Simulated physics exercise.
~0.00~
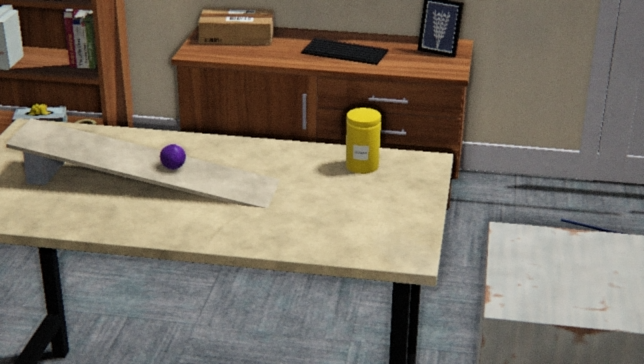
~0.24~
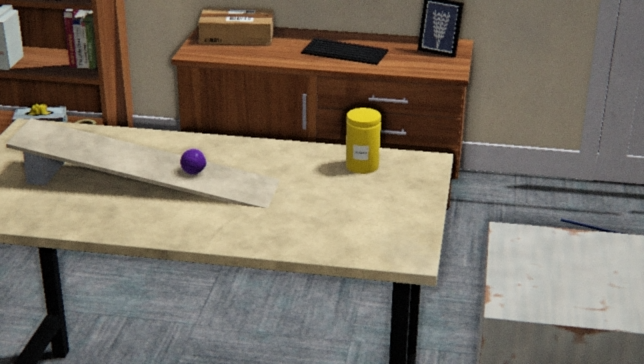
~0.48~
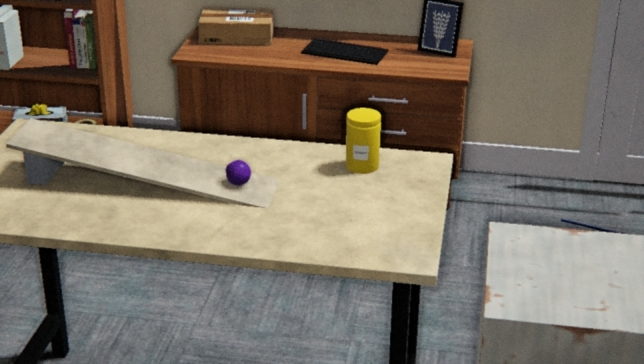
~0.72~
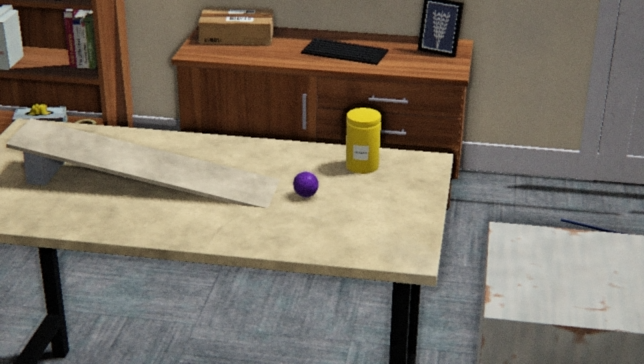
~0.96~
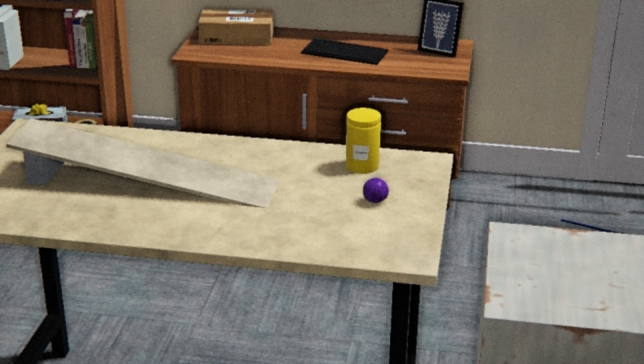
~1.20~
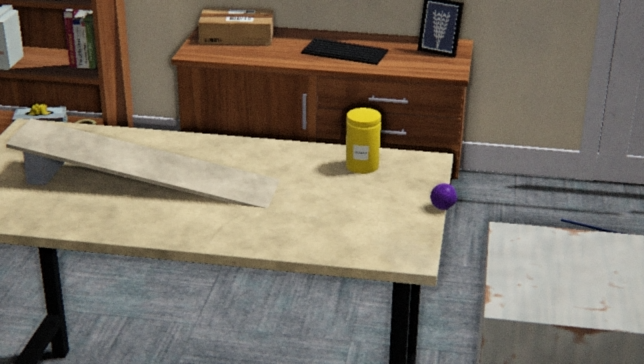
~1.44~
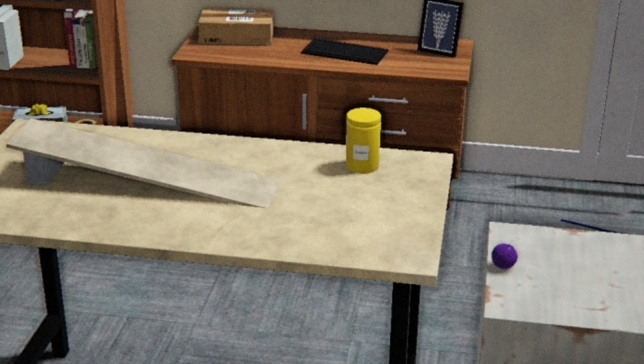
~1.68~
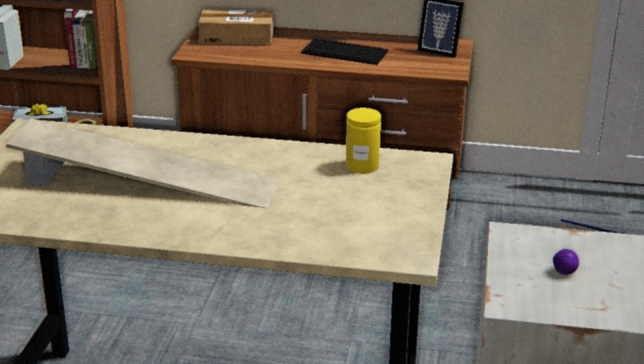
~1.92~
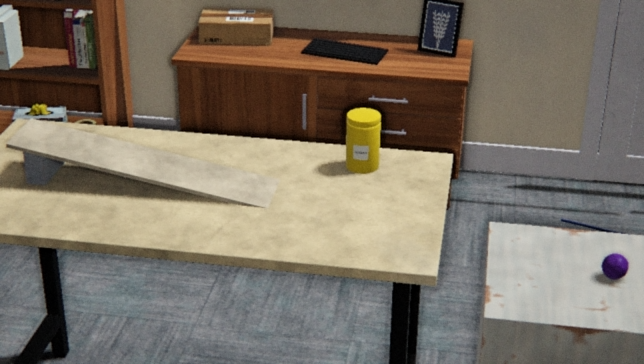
A small purple ball, like an onion, rolls down a fixed, sloping board set on a pale wooden table, heading right. It leaves the foot of the ramp and crosses the tabletop, passing in front of a yellow jar that stays where it is. Reaching the table's right end, it goes off the edge and over the gap, dropping as it travels. It comes down on the lower, scuffed white top of a cabinet beyond. There it keeps moving right across the surface, and it is still on that top, toward the right, at the end.
